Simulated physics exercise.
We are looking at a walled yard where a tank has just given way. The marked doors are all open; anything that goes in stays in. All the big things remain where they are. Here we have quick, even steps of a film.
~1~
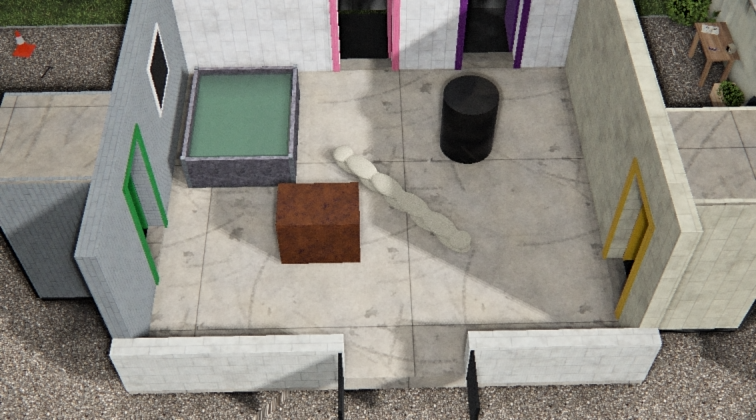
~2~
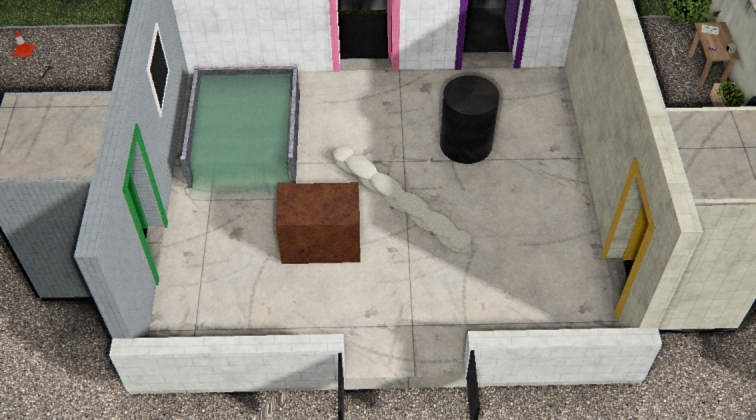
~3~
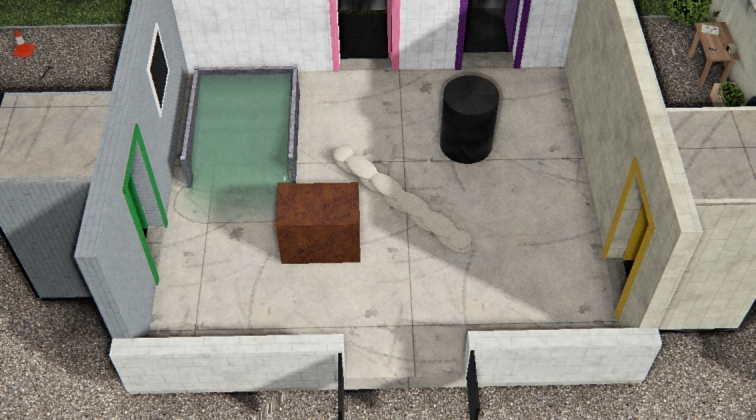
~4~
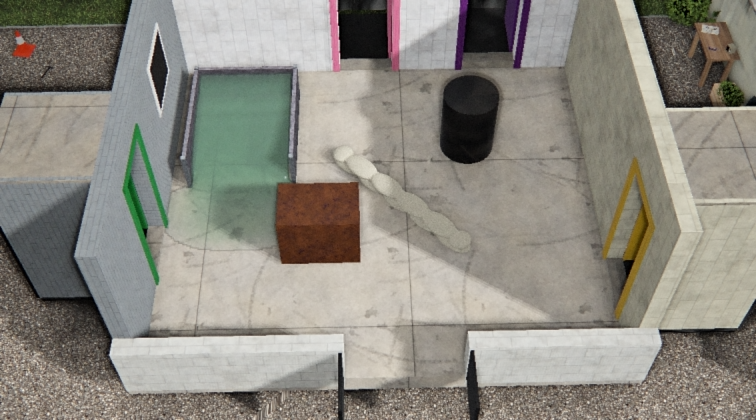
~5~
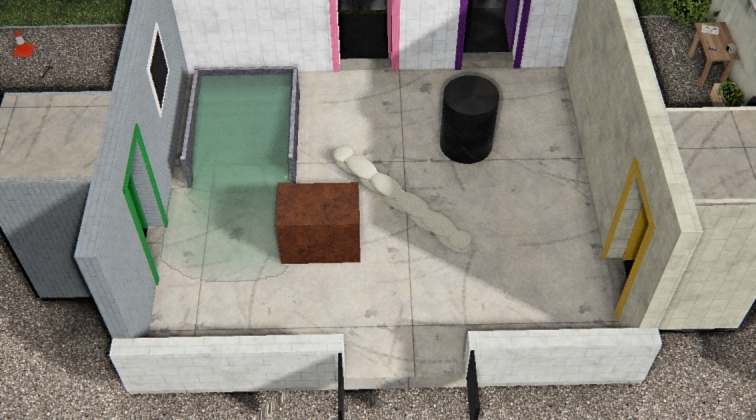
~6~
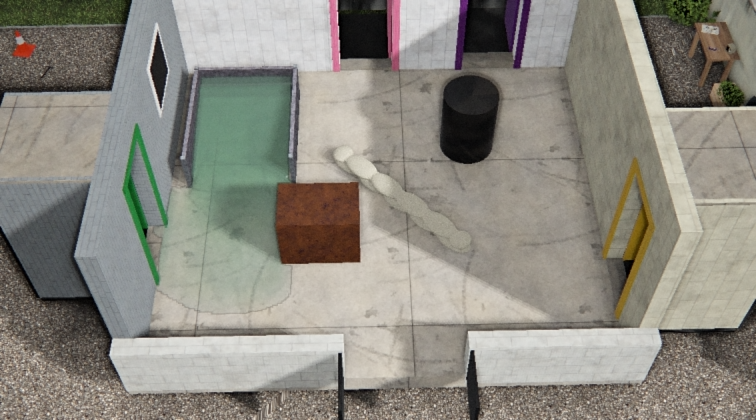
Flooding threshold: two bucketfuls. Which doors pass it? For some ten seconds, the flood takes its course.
The pink door does not pass it; the green door passes it; the yellow door passes it; the purple door does not pass it.
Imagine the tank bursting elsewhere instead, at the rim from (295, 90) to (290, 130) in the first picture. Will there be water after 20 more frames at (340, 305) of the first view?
Answer: Clear.
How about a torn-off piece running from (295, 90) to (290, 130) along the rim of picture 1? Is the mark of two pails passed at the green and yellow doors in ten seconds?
Going door by door: The green one stays safe, and the yellow one gets too much.
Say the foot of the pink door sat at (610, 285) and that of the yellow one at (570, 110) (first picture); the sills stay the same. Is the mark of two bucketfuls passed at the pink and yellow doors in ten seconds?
Pink: Gets flooded; yellow: Does not flood.
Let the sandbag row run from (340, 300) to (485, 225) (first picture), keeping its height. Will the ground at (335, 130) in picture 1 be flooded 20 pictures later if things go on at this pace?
At that place: Spared.
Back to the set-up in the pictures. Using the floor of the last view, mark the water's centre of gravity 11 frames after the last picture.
My reading is close to (241, 239).
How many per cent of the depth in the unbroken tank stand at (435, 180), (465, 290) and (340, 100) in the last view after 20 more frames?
I'd say around 0 per cent, then 8 per cent, then 0 per cent.
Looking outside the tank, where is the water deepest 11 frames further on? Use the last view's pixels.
About (145, 366).
A moment on, water covers 20 % of the floor; the pink door not reached, the green door under two buckets in, the yellow door not reached, the purple door not reached.
Next, water covers 30 % of the floor; the pink door not reached, the green door under two buckets in, the yellow door not reached, the purple door not reached.
Then, water covers 40 % of the floor; the pink door not reached, the green door over two buckets in, the yellow door not reached, the purple door not reached.
Later, water covers 55 % of the floor; the pink door not reached, the green door over two buckets in, the yellow door over two buckets in, the purple door not reached.
In the end, water covers 85 % of the floor; the pink door wet at the sill, nothing in, the green door over two buckets in, the yellow door far over two buckets in, the purple door wet at the sill, nothing in.
